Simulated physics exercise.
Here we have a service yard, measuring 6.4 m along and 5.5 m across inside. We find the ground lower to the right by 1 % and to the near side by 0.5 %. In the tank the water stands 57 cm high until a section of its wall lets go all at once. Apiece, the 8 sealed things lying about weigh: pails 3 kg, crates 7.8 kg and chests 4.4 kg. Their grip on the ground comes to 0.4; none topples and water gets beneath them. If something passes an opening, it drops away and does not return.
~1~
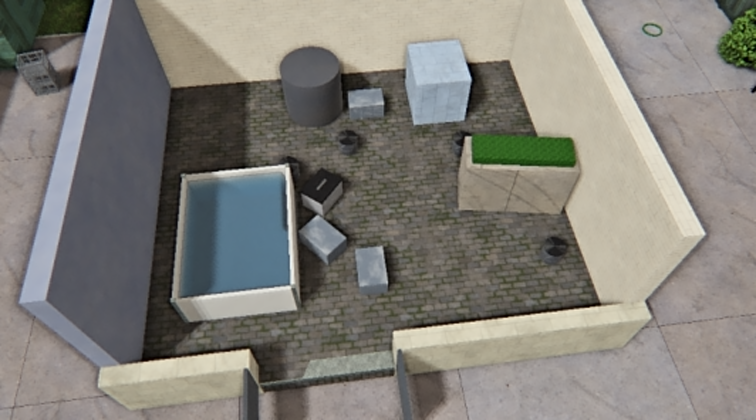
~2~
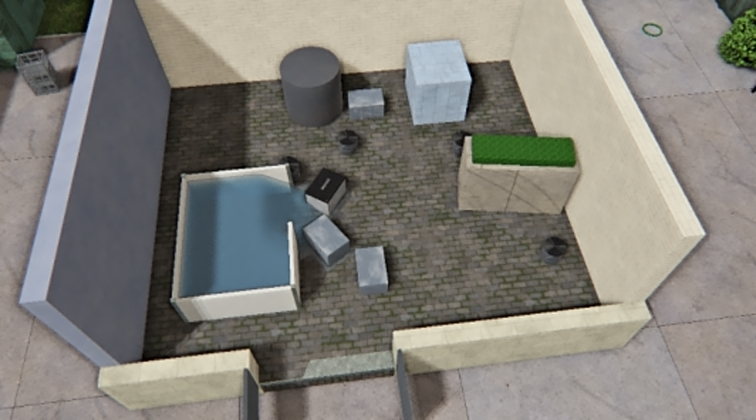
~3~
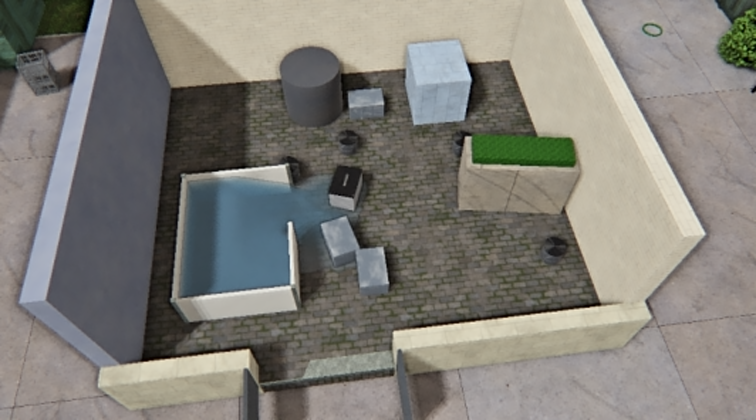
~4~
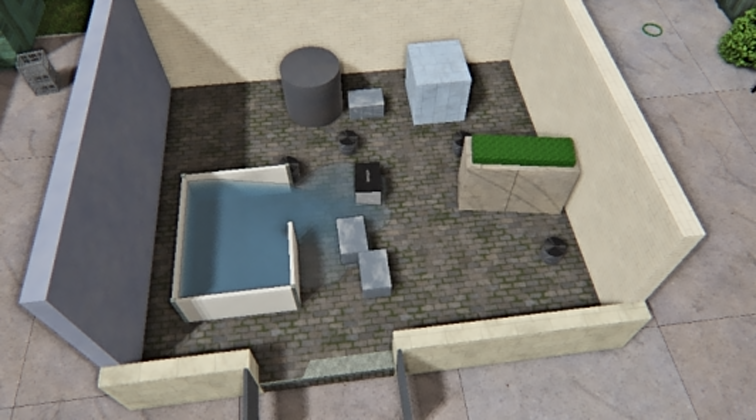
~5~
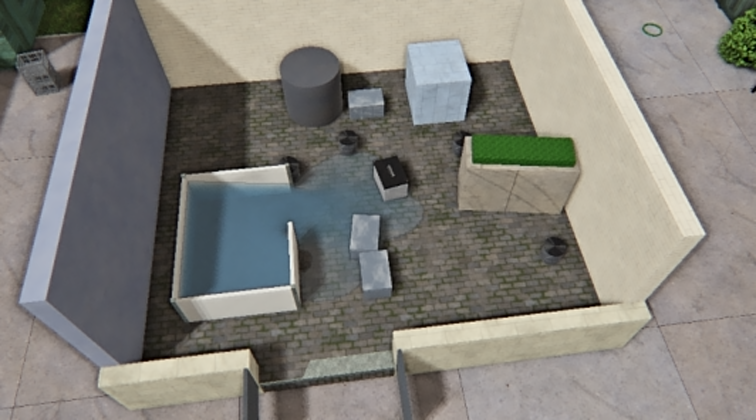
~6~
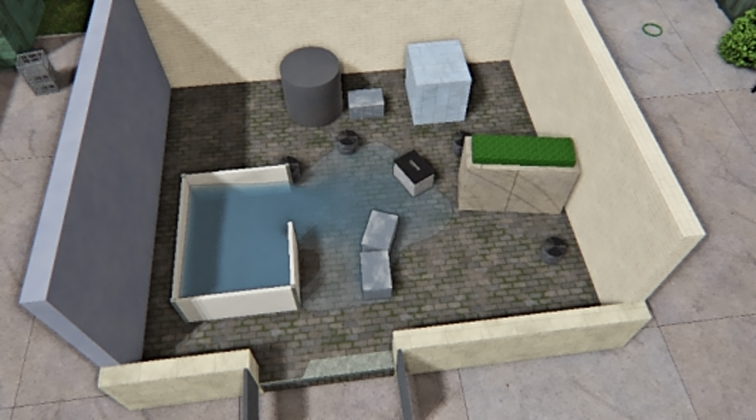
The footage shows a walled, paved yard where water spills through a gap in the right side of a pale-walled pool and spreads rightward across the ground, pushing a dark box and a grey block to the right.
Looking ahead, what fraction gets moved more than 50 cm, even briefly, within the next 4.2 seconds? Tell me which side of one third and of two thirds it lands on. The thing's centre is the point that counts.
It lands at or above two thirds.
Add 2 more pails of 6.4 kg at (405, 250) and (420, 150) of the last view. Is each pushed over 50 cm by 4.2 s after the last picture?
Beyond it, beyond it.
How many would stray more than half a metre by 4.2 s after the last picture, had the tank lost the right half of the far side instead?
Count: 4.
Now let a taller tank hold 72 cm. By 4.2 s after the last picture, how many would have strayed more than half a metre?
The answer would then be 7.
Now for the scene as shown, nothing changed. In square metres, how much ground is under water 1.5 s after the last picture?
Wet area: Approx. 19 m2.
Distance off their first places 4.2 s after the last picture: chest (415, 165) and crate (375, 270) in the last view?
In that order: 400 cm, 50 cm.
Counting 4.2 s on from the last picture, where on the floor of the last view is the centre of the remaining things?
Averaged position, last view: Near pixel (425, 170).
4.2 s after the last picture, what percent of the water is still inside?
Remaining: Approx. 100 per cent.
Then, 0.4 s after the last picture 2 of 8 are over 50 cm from their spots; 1 afloat.
Then, 1.5 s after the last picture 7 of 8 are over 50 cm from their spots; 5 afloat.
Then, 2.8 s after the last picture 7 of 8 are over 50 cm from their spots; 5 afloat.
Then, 4.2 s after the last picture 7 of 8 are over 50 cm from their spots, and 7 have been at some point; 5 afloat.
